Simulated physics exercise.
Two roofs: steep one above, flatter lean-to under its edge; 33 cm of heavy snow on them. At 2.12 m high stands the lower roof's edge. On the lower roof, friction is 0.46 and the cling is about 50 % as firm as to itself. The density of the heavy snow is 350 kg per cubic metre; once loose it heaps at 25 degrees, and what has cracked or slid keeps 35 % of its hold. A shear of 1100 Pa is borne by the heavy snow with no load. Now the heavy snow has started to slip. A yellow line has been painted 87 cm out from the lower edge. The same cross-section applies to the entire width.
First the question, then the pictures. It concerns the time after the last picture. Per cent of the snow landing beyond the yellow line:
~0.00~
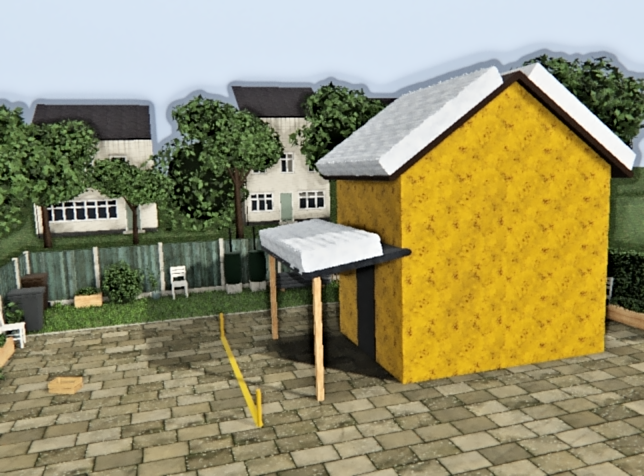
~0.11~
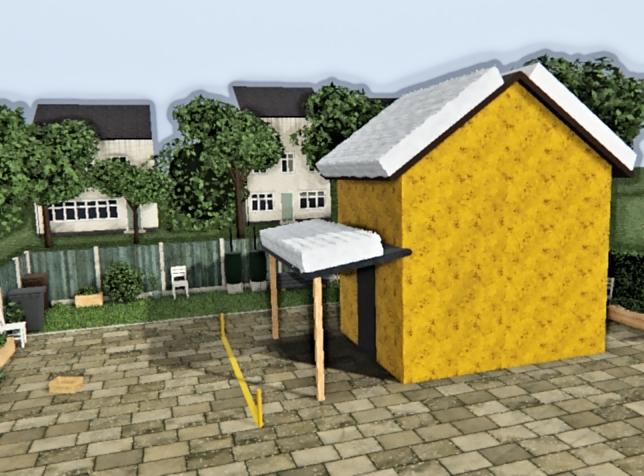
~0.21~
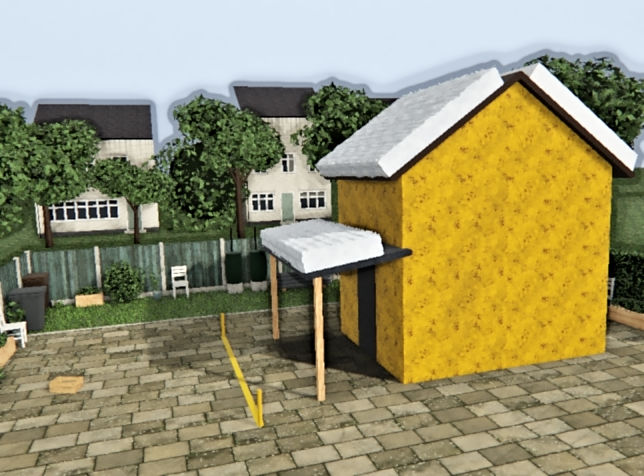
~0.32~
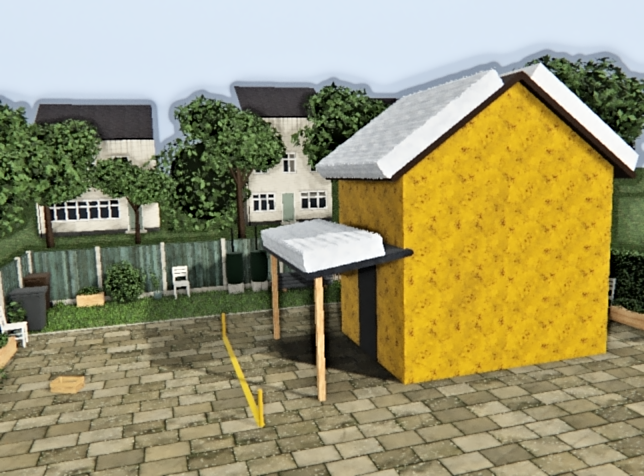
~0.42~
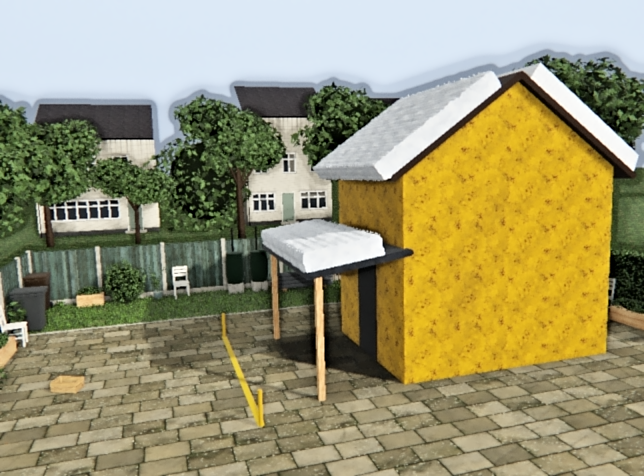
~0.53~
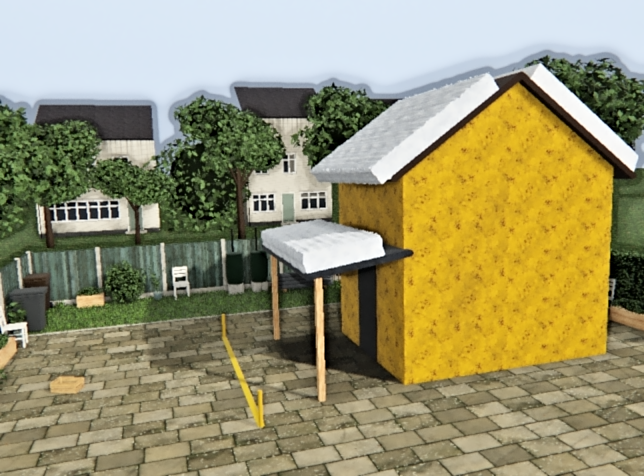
Roughly 26 %.
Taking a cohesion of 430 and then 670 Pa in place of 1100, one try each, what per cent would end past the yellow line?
Respectively 45 % and 40 %.
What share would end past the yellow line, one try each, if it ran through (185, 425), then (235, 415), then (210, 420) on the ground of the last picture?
Respectively about 1 in a hundred, 16 in a hundred and 8 in a hundred.
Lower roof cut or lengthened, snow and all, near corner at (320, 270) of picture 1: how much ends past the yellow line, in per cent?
Share past the line: Close to 30 %.
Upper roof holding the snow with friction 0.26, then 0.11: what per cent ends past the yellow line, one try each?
It would be 45 % the first time and 55 % the second.
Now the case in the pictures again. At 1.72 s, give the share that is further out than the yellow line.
0 percent.
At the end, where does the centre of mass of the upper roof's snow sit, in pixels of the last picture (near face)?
Position: About (283, 344).
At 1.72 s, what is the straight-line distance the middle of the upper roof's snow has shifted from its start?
Straight-line shift: Roughly 2.2 m.
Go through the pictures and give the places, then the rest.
Leading edge of the heavy snow at (388, 174), in the first picture.
Leading edge of the heavy snow at (388, 175), its middle shifted 8 mm, in the second picture.
Leading edge of the heavy snow at (387, 175), its middle shifted 3.0 cm, 1 % of it past the upper edge, in one piece, in the third picture.
Leading edge of the heavy snow at (386, 164), its middle shifted 6.7 cm, 3 % of it past the upper edge, in one piece, in the fourth picture.
Leading edge of the heavy snow at (384, 166), its middle shifted 12 cm, 5 % of it past the upper edge, in one piece, in the fifth picture.
Leading edge of the heavy snow at (380, 170), its middle shifted 20 cm, 8 % of it past the upper edge, in one piece, in the sixth picture.
After 1.07 s, none is below the lower edge and 0 % is past the line.
After 1.72 s, none is below the lower edge and 0 % is past the line.
After 2.36 s, 18 % is below the lower edge and 4 % is past the line.
After 3.00 s, 42 % is below the lower edge and 24 % is past the line.
After 4.60 s, at the end, 51 % is below the lower edge and 26 % is past the line.
